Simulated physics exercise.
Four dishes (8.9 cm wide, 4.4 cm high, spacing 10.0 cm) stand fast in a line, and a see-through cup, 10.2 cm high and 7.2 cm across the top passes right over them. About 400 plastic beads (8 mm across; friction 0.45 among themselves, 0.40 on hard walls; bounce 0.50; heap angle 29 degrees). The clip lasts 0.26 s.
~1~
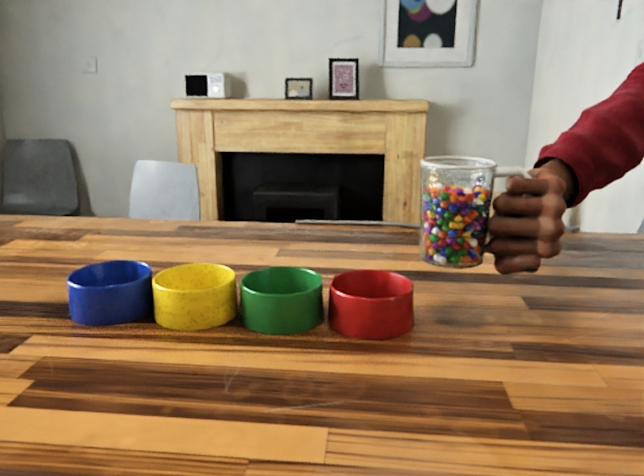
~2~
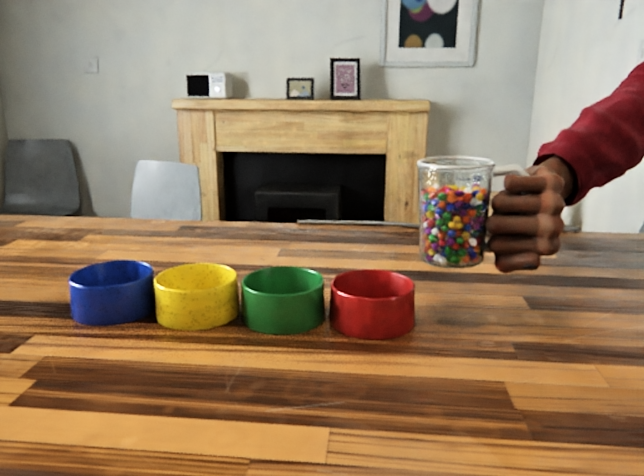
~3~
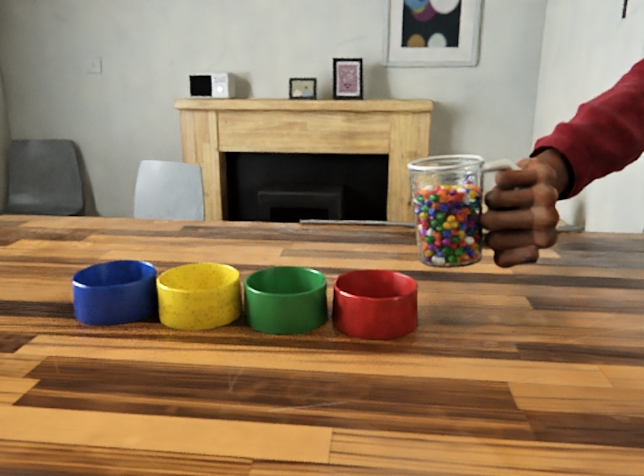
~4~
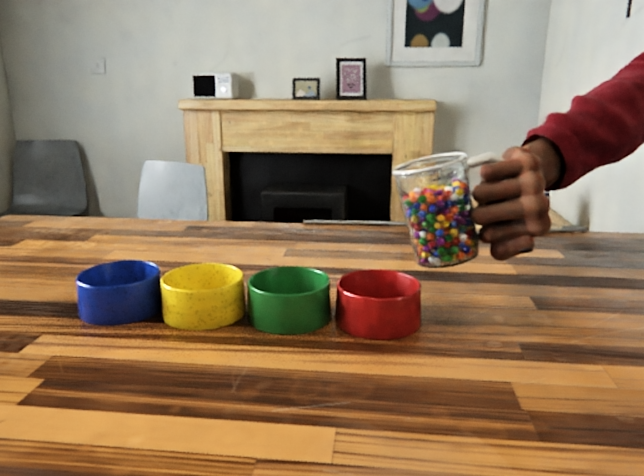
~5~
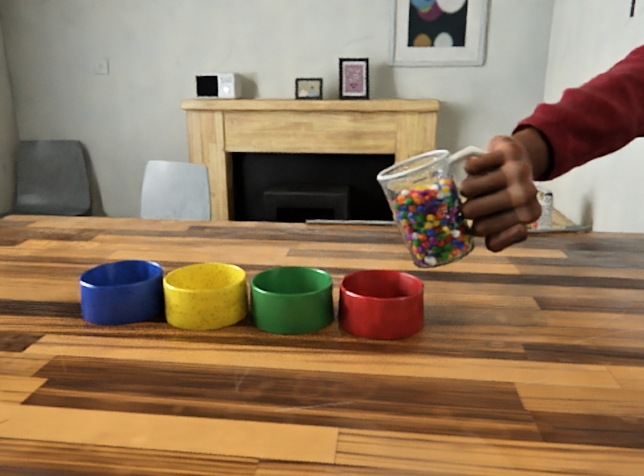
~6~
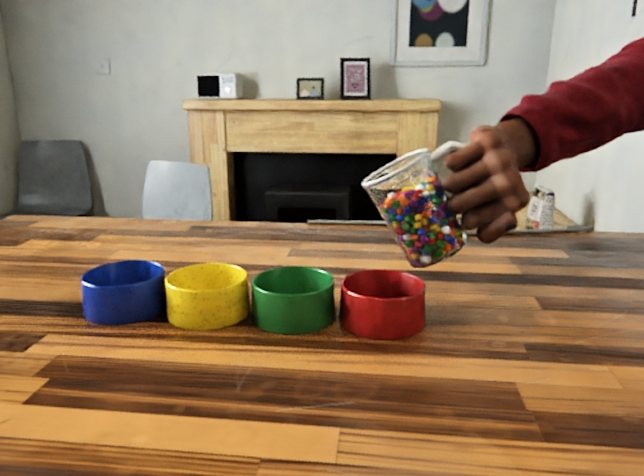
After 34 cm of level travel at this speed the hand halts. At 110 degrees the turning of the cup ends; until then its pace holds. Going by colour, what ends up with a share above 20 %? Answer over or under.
Red: Under, blue: Over, green: Under, yellow: Over, counter: Under.
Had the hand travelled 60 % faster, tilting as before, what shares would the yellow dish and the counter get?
Yellow 0; counter 40.
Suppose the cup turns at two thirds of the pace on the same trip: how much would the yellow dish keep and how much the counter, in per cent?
Yellow 0; counter 30.
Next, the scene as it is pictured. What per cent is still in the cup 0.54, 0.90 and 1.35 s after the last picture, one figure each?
In turn: 90, 35, 0.
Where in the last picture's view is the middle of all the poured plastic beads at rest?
Near (142, 296).
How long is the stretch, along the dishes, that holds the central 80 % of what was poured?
About 14 cm.
Then, 0.54 s after the last picture, tilt 105 degrees; cup holds 90 %, yellow 5 %.
Then, 0.90 s after the last picture, tilt 110 degrees; cup holds 35 %, blue 10 %, yellow 40 %.
Then, 1.35 s after the last picture, tilt 110 degrees; cup holds 0 %, blue 50 %, yellow 40 %.
In the end, red 0 %, blue 50 %, green 0 %, yellow 40 %, counter 10 %.
